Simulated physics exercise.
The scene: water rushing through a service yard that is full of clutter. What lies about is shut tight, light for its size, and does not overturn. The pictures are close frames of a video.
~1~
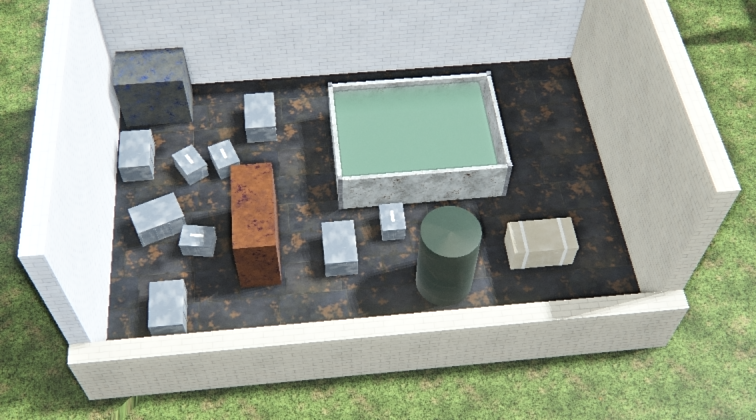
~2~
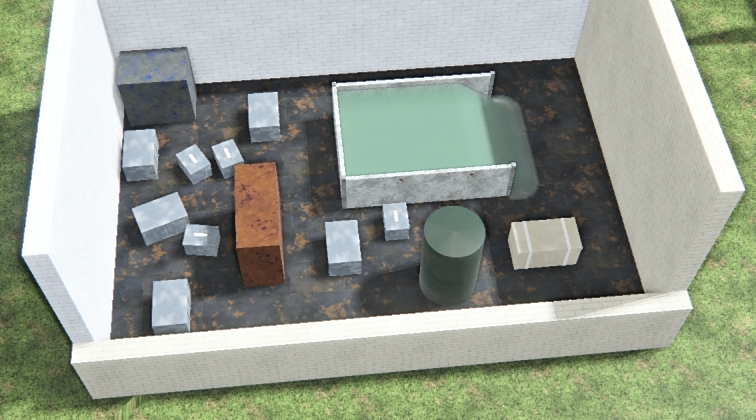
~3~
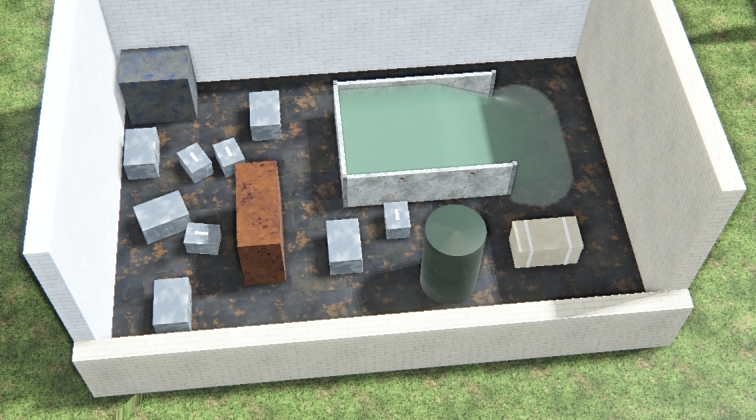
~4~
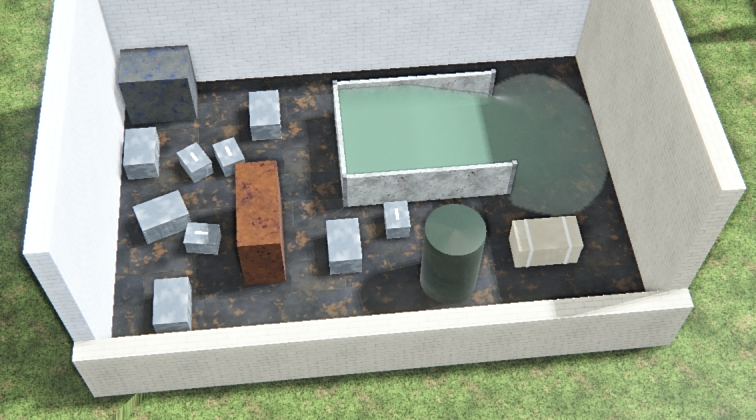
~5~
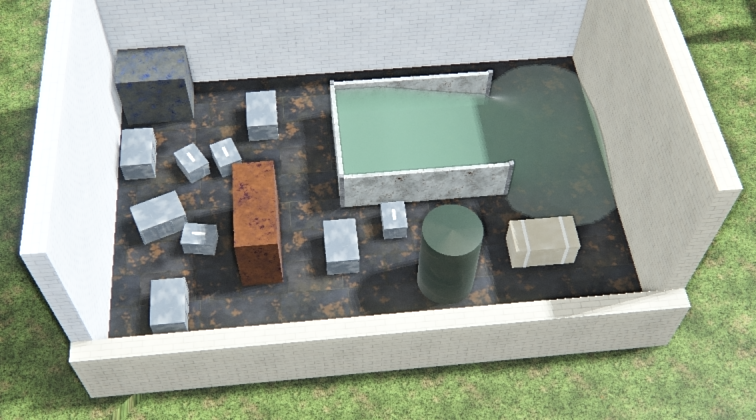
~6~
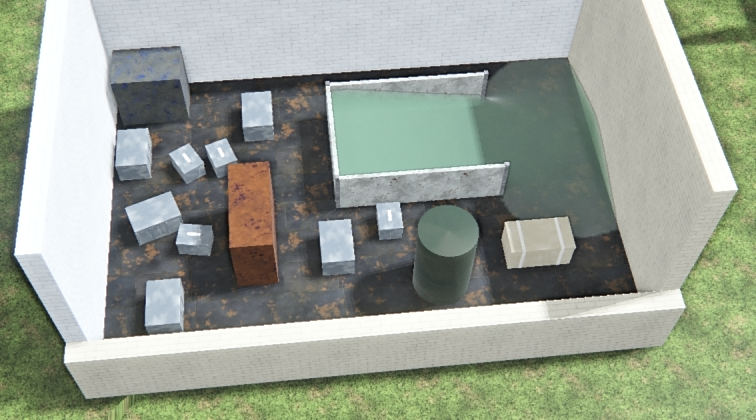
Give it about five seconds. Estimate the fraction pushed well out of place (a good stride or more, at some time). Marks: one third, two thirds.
It is not even a third.
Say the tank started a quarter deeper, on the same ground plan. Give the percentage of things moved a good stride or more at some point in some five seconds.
Roughly 30 per cent.
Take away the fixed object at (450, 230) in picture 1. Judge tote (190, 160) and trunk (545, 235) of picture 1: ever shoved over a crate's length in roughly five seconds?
In that order: Never so far, swept aside.
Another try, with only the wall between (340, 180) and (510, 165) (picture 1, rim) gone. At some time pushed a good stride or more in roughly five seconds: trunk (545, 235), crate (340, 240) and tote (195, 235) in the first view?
As listed: Swept aside, shifted that much, less than that.
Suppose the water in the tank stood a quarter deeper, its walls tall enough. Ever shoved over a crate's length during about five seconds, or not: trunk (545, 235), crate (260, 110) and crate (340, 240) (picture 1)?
One after the other: Yes, pushed that far, no.
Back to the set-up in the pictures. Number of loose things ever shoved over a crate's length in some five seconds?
That makes 1.
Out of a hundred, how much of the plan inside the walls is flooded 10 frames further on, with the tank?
Close to 35 %.
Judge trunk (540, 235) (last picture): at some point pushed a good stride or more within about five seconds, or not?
For that one: That far or more.
A moment on, 0 of 10 are well off their spots; 0 afloat.
Next, 0 of 10 are well off their spots; 0 afloat.
Later, 0 of 10 are well off their spots; 1 afloat.
In the end, 1 of 10 are well off their spots, and 1 have been at some point; 1 afloat.
